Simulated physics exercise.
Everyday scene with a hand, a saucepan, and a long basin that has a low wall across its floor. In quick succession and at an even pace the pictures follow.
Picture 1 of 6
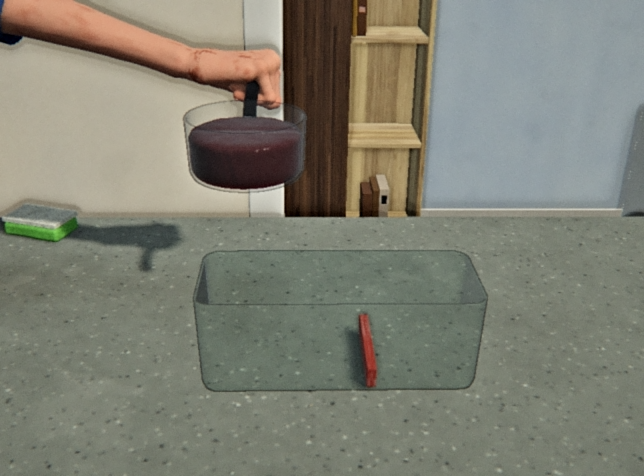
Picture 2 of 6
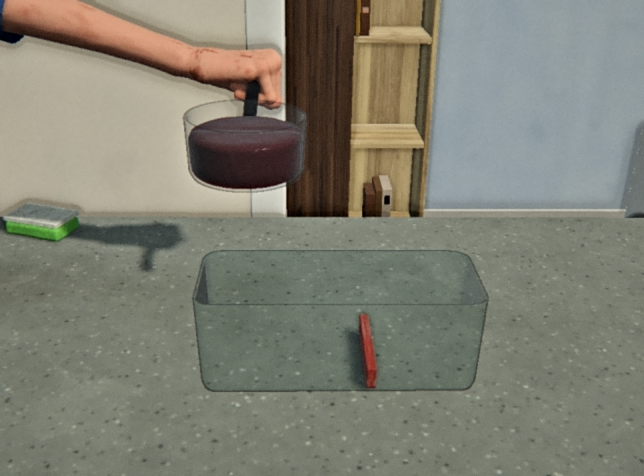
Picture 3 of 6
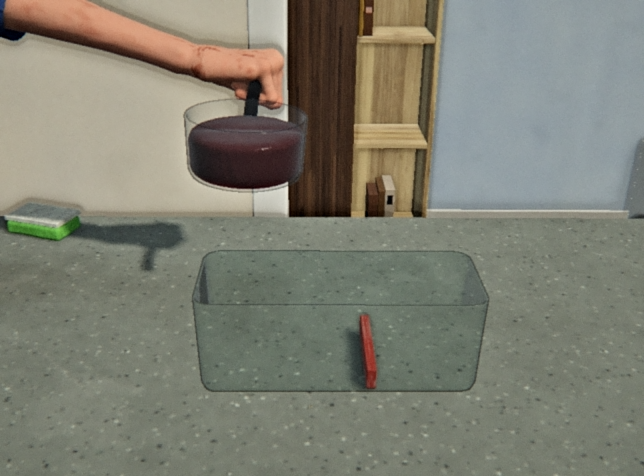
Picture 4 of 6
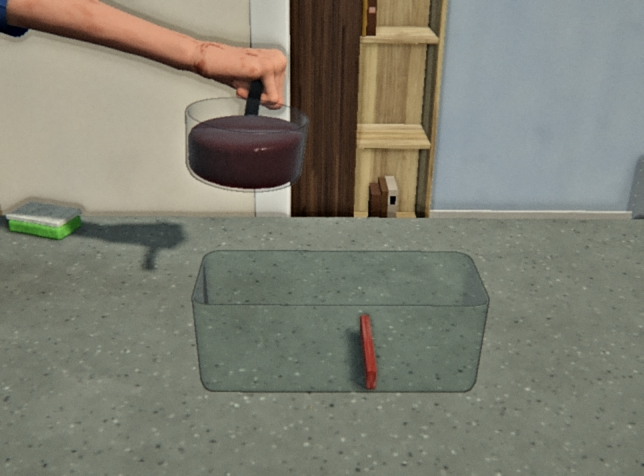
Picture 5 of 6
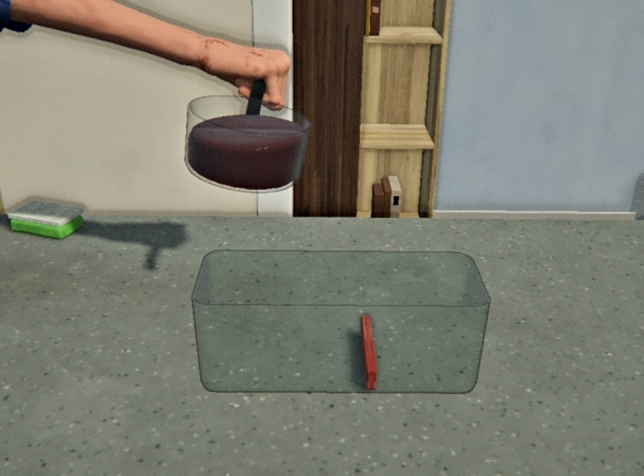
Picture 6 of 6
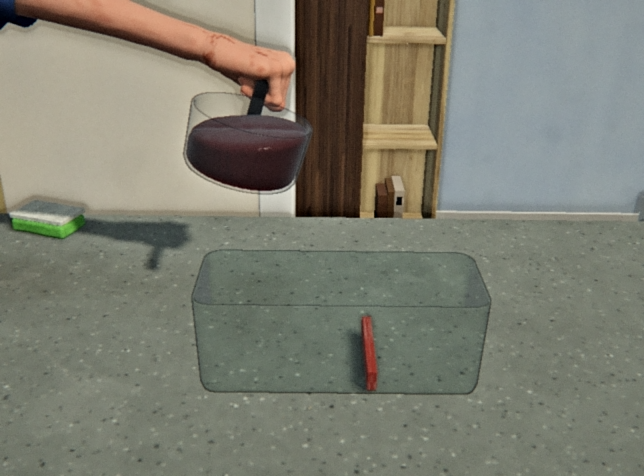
A grey speckled countertop is seen from slightly above, with a pale wall, brown door, wooden shelves and blue wall behind. A hand at upper left holds a clear round container of dark red wine above a long transparent basin with a low red wall inside, a green-and-white box at left. The container gradually leans slightly rightward, while the view drifts very slightly.
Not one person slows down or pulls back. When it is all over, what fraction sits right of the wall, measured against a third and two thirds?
The right side is left with enough for a third but not past two thirds.
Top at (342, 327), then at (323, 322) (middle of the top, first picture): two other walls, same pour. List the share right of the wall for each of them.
Note: Roughly 75 % in case one, 85 % in case two.
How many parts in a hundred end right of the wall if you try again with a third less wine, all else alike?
Roughly 20 in a hundred.
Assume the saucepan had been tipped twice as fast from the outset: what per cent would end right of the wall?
About 35 per cent.
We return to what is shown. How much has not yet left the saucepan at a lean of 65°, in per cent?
About 55 % remains.
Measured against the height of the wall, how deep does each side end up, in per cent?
It settles around 40 on the left side and around 60 on the right side.
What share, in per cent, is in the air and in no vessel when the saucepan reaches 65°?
It works out to about 30 percent.
A moment on, the saucepan is tipped part way and 53 per cent is still to pour, 7 is left of the wall and 8 right of it.
Next, the saucepan is tipped on its side and 9 per cent is still to pour, 35 is left of the wall and 46 right of it.
Then the saucepan is tipped right over and 0 per cent is still to pour, 52 is left of the wall and 46 right of it.
Later the saucepan is tipped right over and 0 per cent is still to pour, 52 is left of the wall and 47 right of it.
Finally, 52 per cent lies left of the wall, 47 right of it and 1 outside.
